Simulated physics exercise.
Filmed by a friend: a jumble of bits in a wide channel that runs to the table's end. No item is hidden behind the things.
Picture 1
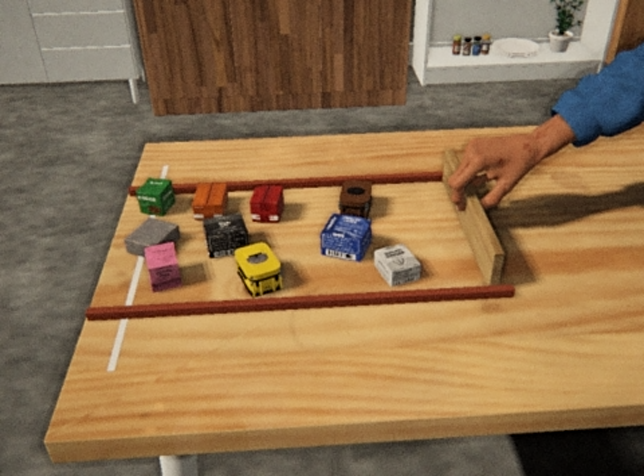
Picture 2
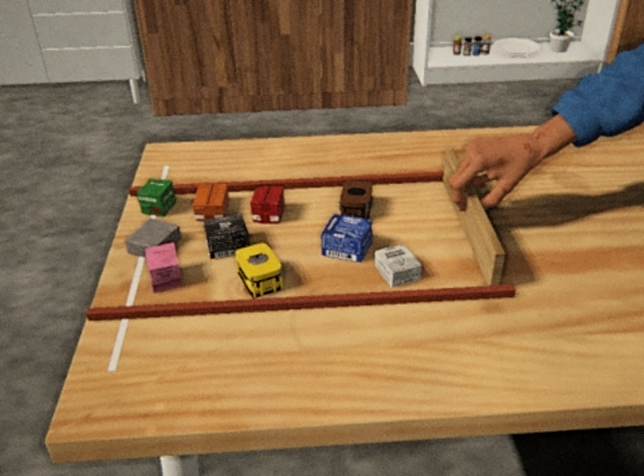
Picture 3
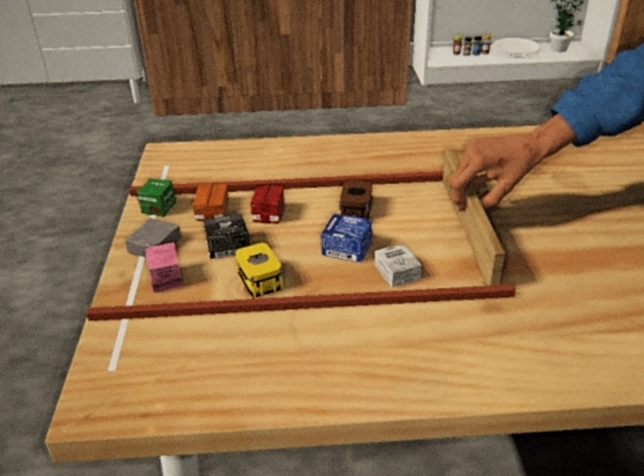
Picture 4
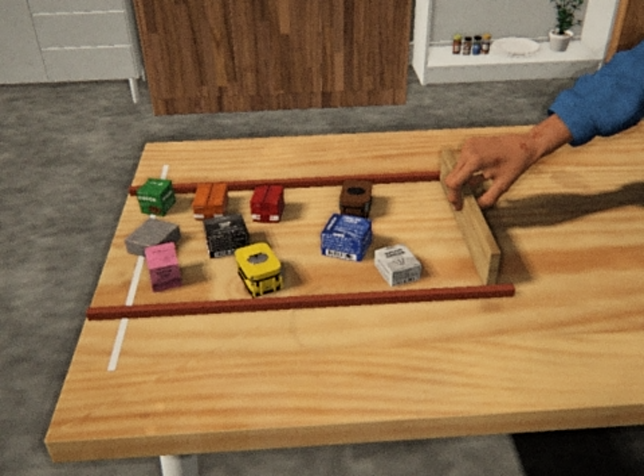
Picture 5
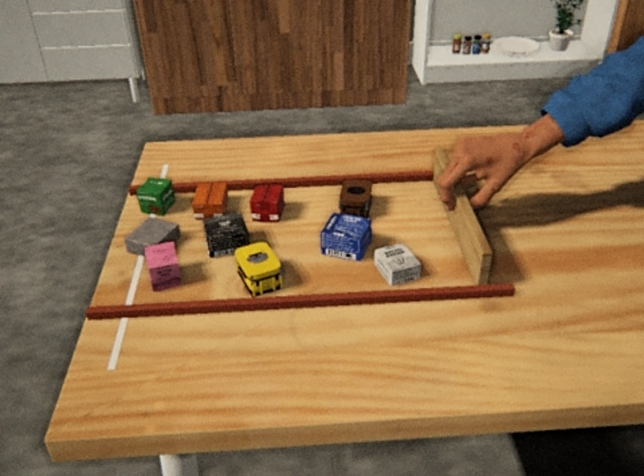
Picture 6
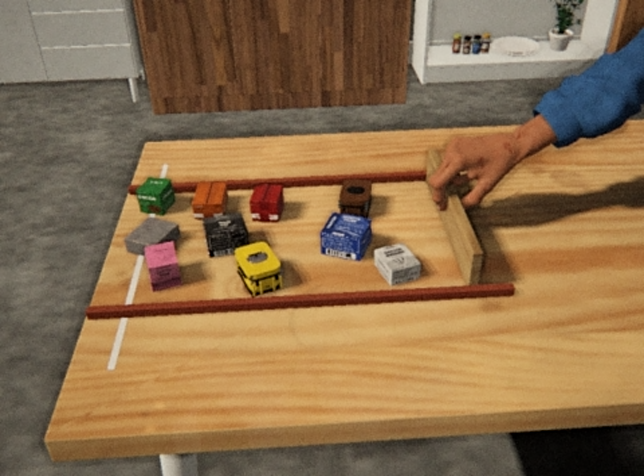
A hand in a blue sleeve holds a wooden board upright between two red rails at the right of a table, still at first, then slides it slightly left. The small coloured boxes and grey block stay where they are, with a gap still separating them from the board.
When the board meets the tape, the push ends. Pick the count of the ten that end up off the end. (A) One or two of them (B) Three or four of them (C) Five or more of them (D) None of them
Five or more of them (C).
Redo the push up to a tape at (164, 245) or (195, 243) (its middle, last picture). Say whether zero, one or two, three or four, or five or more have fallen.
The falls would be five or over; either one or two.
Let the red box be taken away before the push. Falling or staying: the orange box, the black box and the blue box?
Orange box - gone, black box - gone, blue box - safe.
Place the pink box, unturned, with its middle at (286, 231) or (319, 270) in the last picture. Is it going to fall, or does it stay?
Results in order - down; down.
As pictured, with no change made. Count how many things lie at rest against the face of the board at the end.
That makes 3.
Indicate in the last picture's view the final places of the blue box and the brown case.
The one named first is at (123, 237), the next at (135, 212).
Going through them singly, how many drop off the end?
The number that fall is 7.
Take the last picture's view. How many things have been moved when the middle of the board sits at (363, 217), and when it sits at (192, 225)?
First 3, then 10.
Early on, none off yet; green box at rest near (156, 196); grey block at rest near (153, 238); pink box at rest near (163, 266).
A while later, none off yet; green box leaning a little near (114, 193); grey block travelled about its own width near (102, 244); pink box travelled about its own width near (111, 268).
Finally, the number that fall off is five or more; lost, red box, yellow case, black box, orange box, pink box, grey block and green box.
